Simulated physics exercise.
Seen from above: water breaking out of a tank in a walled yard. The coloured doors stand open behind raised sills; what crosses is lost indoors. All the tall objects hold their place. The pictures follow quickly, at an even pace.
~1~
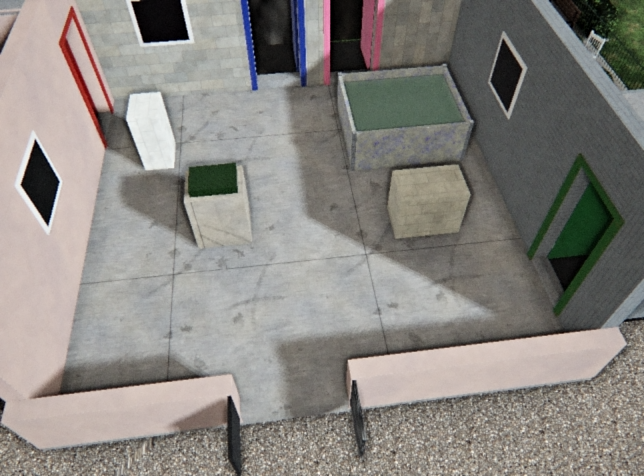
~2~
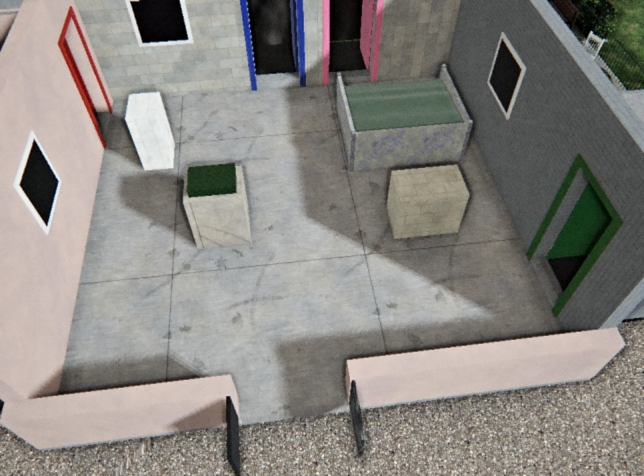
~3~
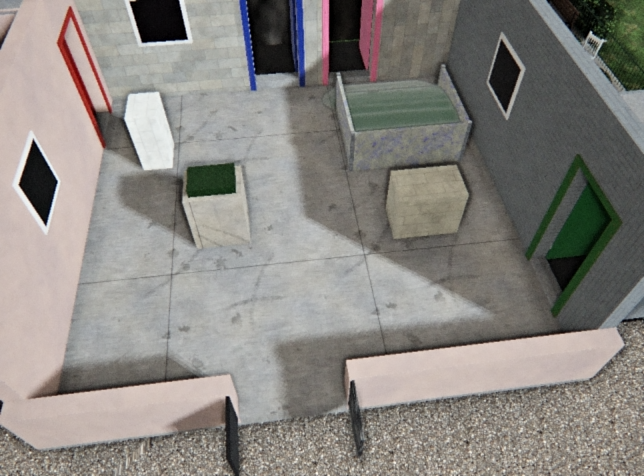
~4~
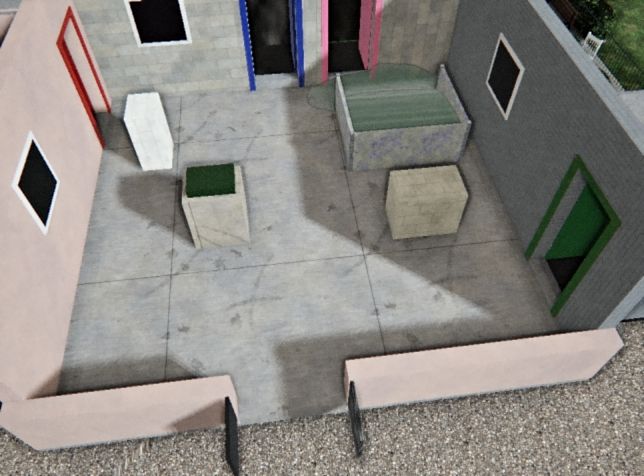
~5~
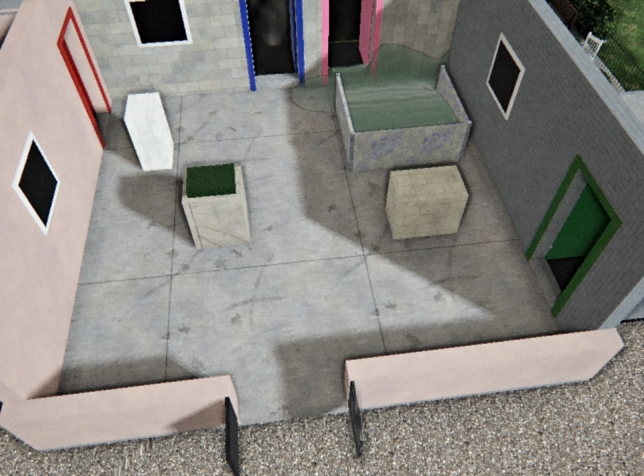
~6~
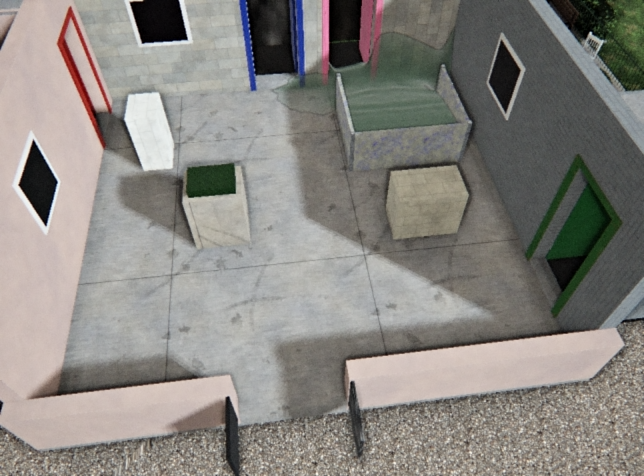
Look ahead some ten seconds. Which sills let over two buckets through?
The blue door holds within the limit; the green door holds within the limit; the red door floods; the pink door floods.
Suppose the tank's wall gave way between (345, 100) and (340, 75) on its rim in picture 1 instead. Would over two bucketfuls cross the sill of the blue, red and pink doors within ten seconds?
One by one: The blue door keeps below it, the red door floods, the pink door holds.
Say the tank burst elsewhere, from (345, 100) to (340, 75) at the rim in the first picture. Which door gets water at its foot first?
It is the blue one.
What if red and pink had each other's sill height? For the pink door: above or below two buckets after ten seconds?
In short: The pink door passes that mark.
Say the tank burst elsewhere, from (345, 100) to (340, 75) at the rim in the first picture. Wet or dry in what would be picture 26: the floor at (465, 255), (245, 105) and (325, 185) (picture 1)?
One after the other: Clear, covered, no water.
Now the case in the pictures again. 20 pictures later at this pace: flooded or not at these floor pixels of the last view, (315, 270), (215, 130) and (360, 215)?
One after the other: Dry, covered, dry.
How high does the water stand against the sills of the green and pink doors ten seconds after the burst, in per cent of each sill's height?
About 70 and 80 per cent.
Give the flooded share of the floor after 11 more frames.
Near 25 in a hundred.
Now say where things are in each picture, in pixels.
The first frame shows the water tank at (402, 101) is whole and still.
In the second frame, water pours out on the water tank's far side and has run to a hidden place.
In the third frame, water pours out on the water tank's far side and has run to a hidden place.
In the fourth frame, the front is at a hidden place, out from the gap on the water tank's far side.
In the fifth frame, the front is at (295, 89), out from the gap on the water tank's far side.
In the sixth frame, the front is at (275, 90), out from the gap on the water tank's far side.
A moment on, water covers 15 % of the floor; the blue door wet at the sill, nothing in, the green door not reached, the red door not reached, the pink door far over two buckets in.
Next, water covers 25 % of the floor; the blue door wet at the sill, nothing in, the green door wet at the sill, nothing in, the red door not reached, the pink door far over two buckets in.
Then, water covers 45 % of the floor; the blue door wet at the sill, nothing in, the green door wet at the sill, nothing in, the red door over two buckets in, the pink door far over two buckets in.
Later, water covers 75 % of the floor; the blue door wet at the sill, nothing in, the green door wet at the sill, nothing in, the red door over two buckets in, the pink door far over two buckets in.
In the end, water covers 90 % of the floor; the blue door wet at the sill, nothing in, the green door under two buckets in, the red door over two buckets in, the pink door far over two buckets in.
